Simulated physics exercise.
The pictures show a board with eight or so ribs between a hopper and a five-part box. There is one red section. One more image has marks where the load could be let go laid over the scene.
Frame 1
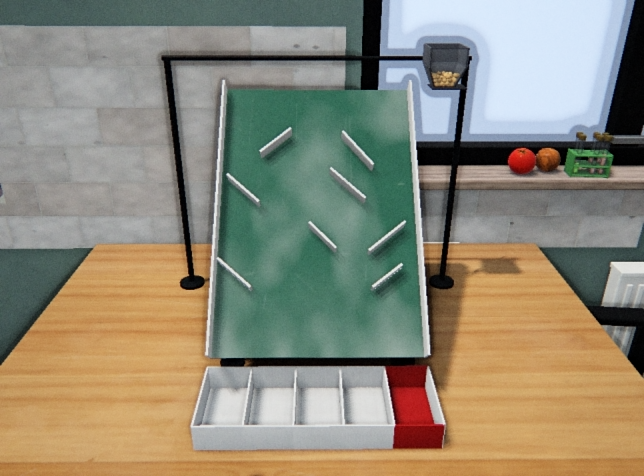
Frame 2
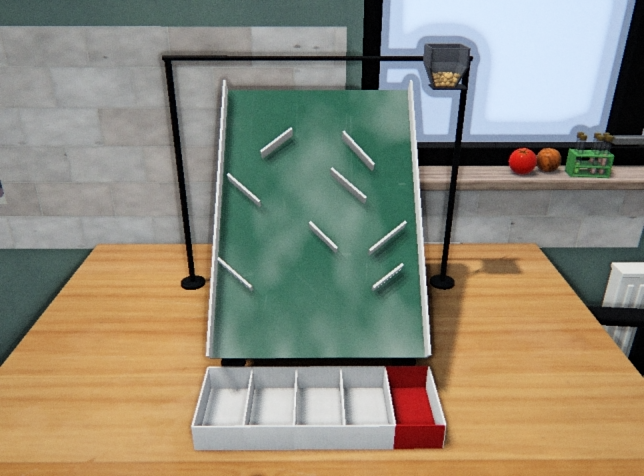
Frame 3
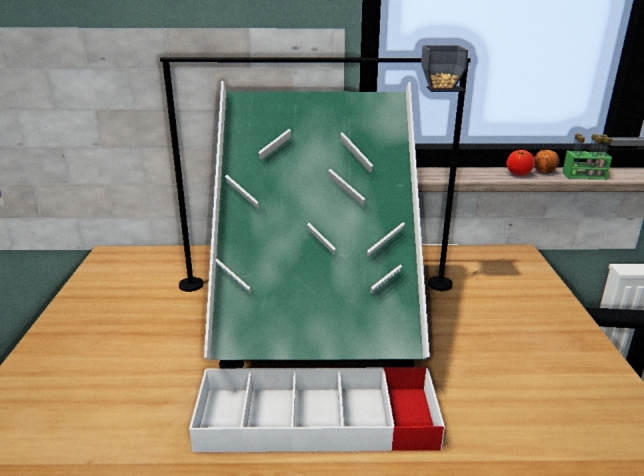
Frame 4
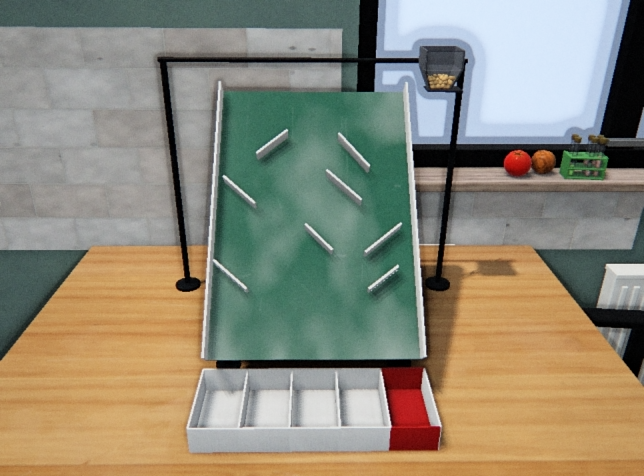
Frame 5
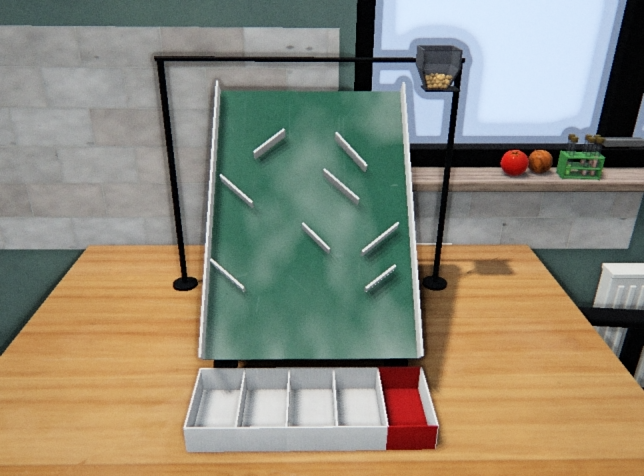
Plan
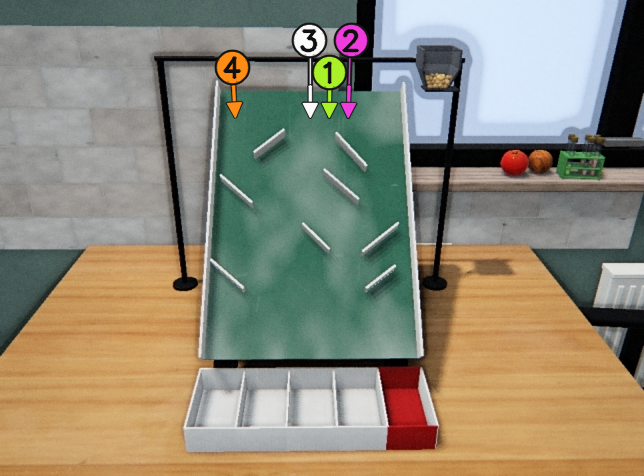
A tilted green board with slanted white ribs stood on a wooden table, below a small hopper and behind a white box with one red section; nothing moved except the view, which shifted slightly.
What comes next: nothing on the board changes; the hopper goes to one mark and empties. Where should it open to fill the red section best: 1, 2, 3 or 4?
2 beats the others.
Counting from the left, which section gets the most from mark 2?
The fifth from the left.
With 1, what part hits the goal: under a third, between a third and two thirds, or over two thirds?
It is under a third.
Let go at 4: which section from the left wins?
The third.
On the marked copy, mark 1 meets the board at (329, 112); mark 2 meets the board at (348, 112); mark 3 meets the board at (310, 112); mark 4 meets the board at (235, 111).
With 1, a small part in the red section, most in other sections, a small part outside the box.
With 2, about a third in the red section, about half in other sections, a small part outside the box.
With 3, a small part in the red section, most in other sections, a small part outside the box.
With 4, none in the red section, most in other sections, a stray few held on the board, a small part outside the box.
